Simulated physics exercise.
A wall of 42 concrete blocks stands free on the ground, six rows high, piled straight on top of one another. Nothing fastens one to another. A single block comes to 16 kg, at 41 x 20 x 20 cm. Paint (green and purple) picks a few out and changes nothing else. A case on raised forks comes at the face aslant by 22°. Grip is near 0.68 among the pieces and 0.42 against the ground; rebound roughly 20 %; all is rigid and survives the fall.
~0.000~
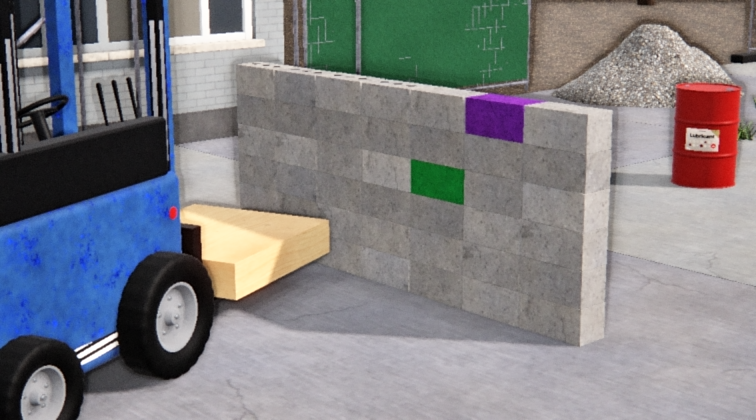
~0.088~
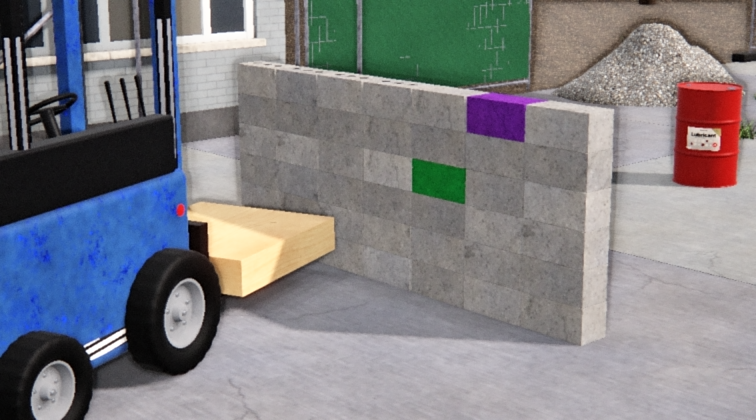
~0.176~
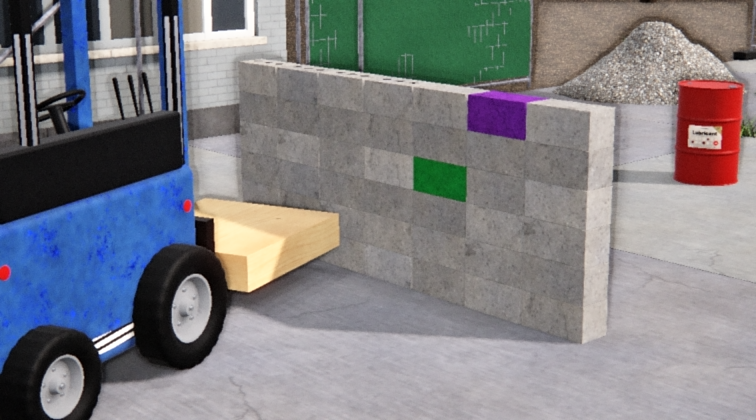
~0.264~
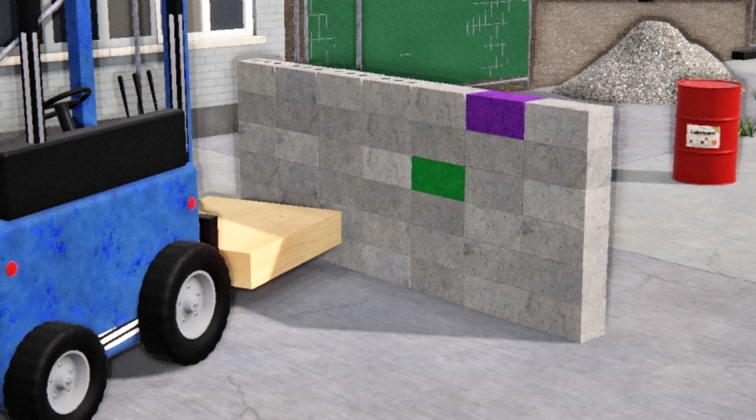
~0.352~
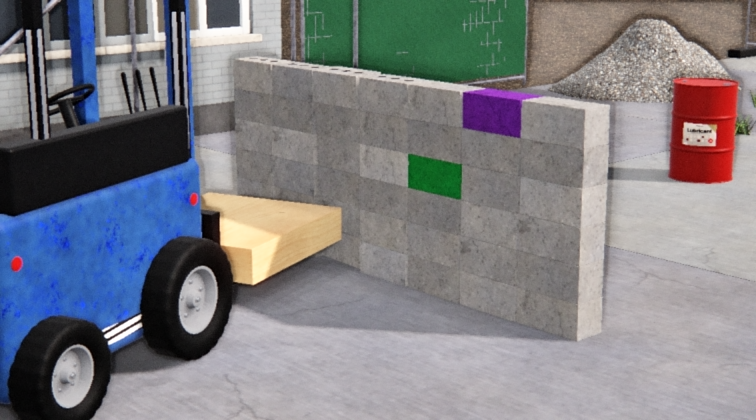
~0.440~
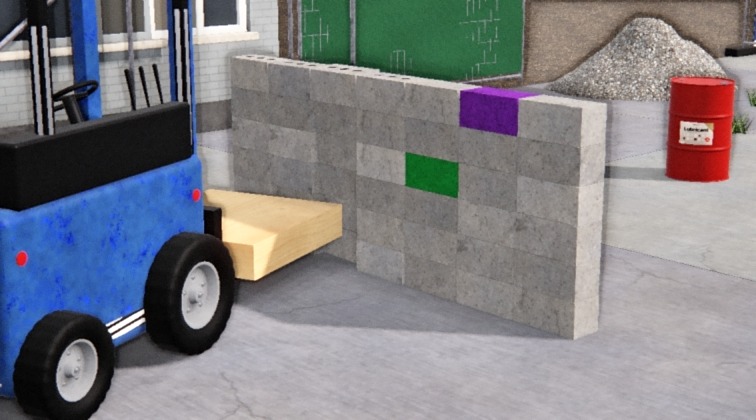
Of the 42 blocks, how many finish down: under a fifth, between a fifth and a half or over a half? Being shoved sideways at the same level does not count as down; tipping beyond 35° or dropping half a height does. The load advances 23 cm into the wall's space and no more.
The part is fewer than one in five.
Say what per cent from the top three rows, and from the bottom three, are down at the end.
From the top 0, from the bottom 0 per cent.
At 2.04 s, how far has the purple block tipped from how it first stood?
Roughly 0°.
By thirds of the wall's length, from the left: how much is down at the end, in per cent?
Left 0, middle 0, right 0 per cent.
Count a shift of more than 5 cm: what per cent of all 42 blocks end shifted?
Shifted: 30 per cent.
After 0.52 s, none of the 42 blocks down, 12 disturbed.
After 0.64 s, none of the 42 blocks down, 18 disturbed.
At rest (3.1 s), none of the 42 blocks down, 18 disturbed; purple block unmoved; green block unmoved. That is 0 per cent. As the last picture would show them, middles, purple block near (500, 111), green block near (443, 172).
